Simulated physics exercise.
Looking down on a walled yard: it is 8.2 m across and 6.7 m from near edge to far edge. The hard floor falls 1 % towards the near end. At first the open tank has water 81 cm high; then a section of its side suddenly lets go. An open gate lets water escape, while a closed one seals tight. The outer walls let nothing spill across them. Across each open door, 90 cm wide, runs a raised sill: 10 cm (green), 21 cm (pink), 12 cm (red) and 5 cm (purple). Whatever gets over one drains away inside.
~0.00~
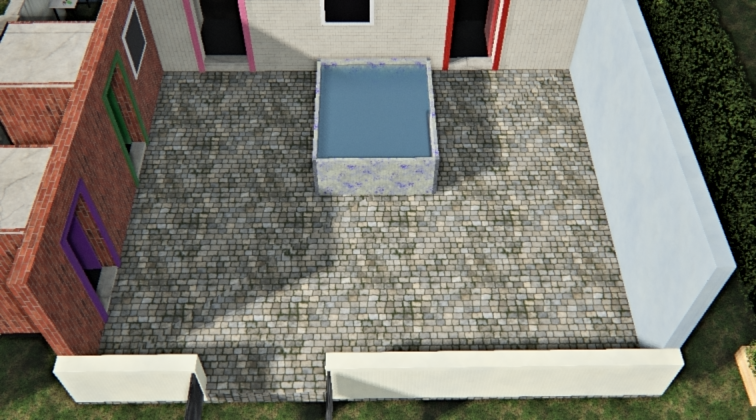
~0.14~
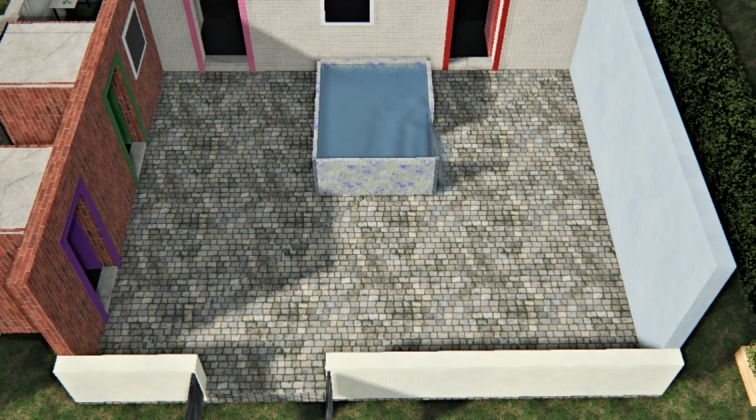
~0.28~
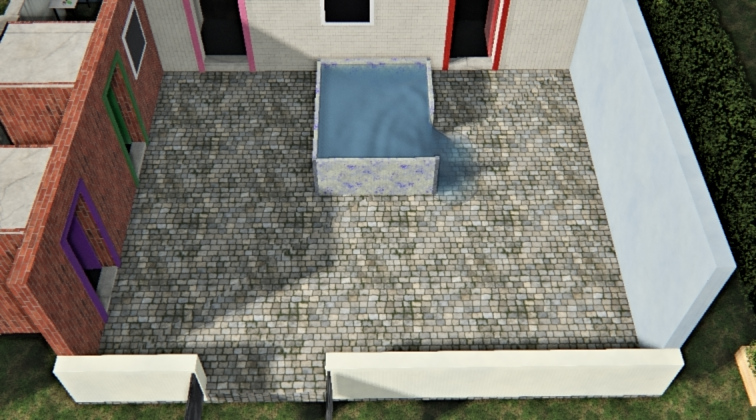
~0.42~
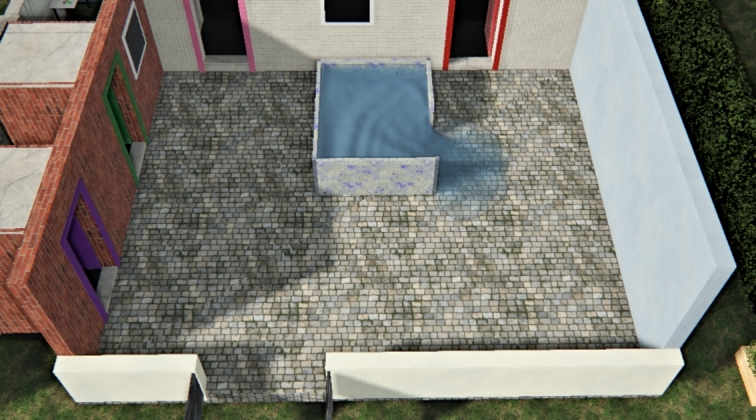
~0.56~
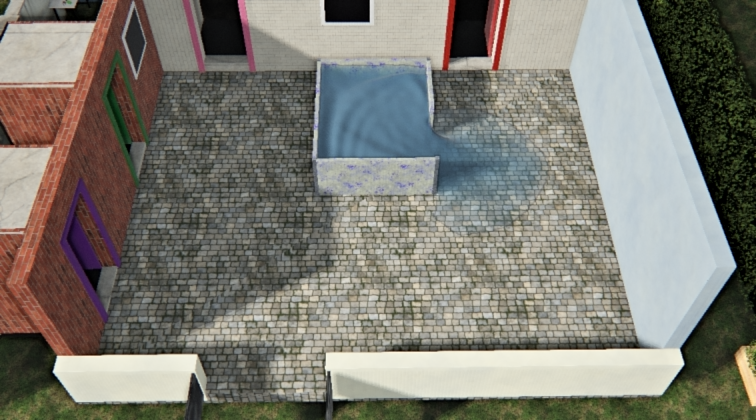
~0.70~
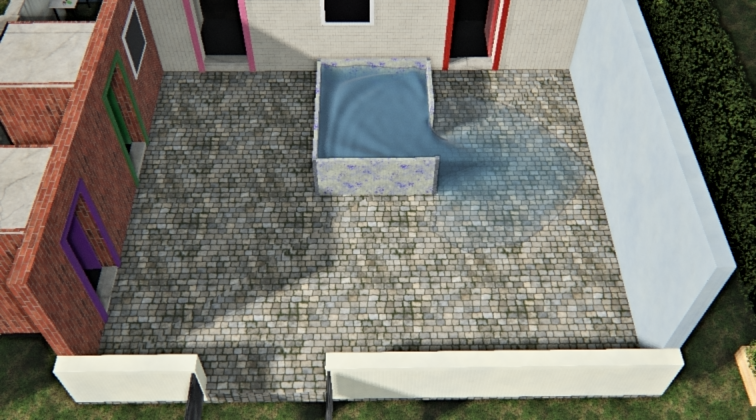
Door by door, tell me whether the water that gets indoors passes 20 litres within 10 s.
Here is the picture: At the green door it stays within 20 litres; at the pink door it stays within 20 litres; at the red door it stays within 20 litres; at the purple door it goes past 20 litres.
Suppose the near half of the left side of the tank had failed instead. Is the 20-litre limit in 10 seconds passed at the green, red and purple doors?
Result: Green limit passed, red limit not passed, purple limit passed.
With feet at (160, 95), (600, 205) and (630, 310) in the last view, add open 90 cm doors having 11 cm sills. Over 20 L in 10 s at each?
Less, more, more.
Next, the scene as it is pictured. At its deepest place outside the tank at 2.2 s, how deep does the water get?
Around 52 centimetres.
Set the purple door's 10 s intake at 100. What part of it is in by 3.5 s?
Roughly 0 percent is in by then.
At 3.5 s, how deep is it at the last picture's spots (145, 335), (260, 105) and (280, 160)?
0, 0, 0 cm.
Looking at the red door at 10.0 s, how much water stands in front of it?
6.5 cm or so.
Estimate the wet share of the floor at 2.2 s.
30 %.
After 1.4 s water covers 25 % of the floor and is deepest (46 cm) near (440, 172); green door not reached, pink door not reached, red door not reached, purple door not reached.
After 2.2 s water covers 30 % of the floor and is deepest (52 cm) near (637, 373); green door not reached, pink door not reached, red door 2 cm at the sill, 0 L in, purple door not reached.
After 3.5 s water covers 40 % of the floor and is deepest (36 cm) near (637, 373); green door not reached, pink door not reached, red door 9 cm at the sill, 0 L in, purple door not reached.
After 6.0 s water covers 80 % of the floor and is deepest (26 cm) near (637, 373); green door not reached, pink door 4 cm at the sill, 0 L in, red door 8 cm at the sill, 0 L in, purple door 10 cm at the sill, 1 L in.
After 10.0 s water covers 95 % of the floor and is deepest (16 cm) near (601, 373); green door 11 cm at the sill, 1 L in, pink door 2 cm at the sill, 0 L in, red door 6 cm at the sill, 0 L in, purple door 12 cm at the sill, 82 L in.
